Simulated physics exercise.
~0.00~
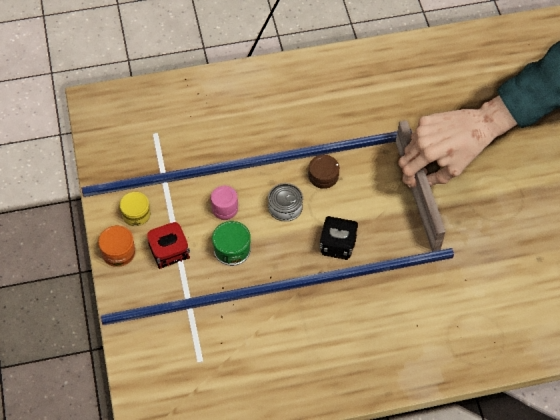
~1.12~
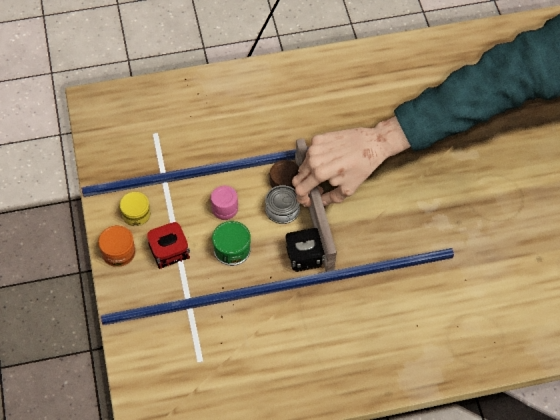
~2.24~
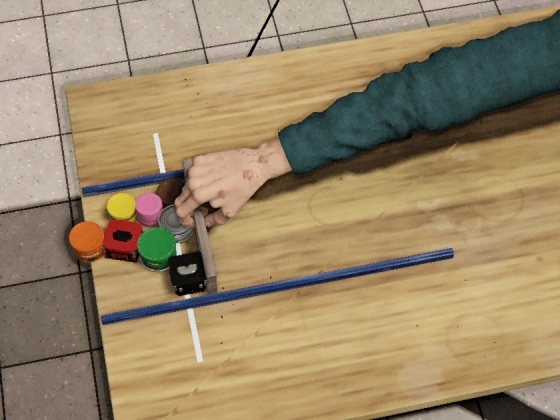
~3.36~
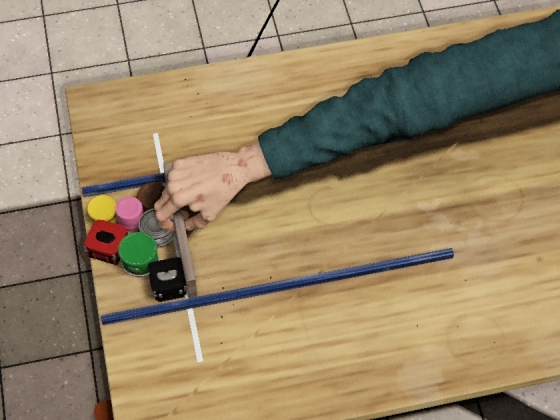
A hand slides a board left, bunching small colourful containers until the orange one falls off.
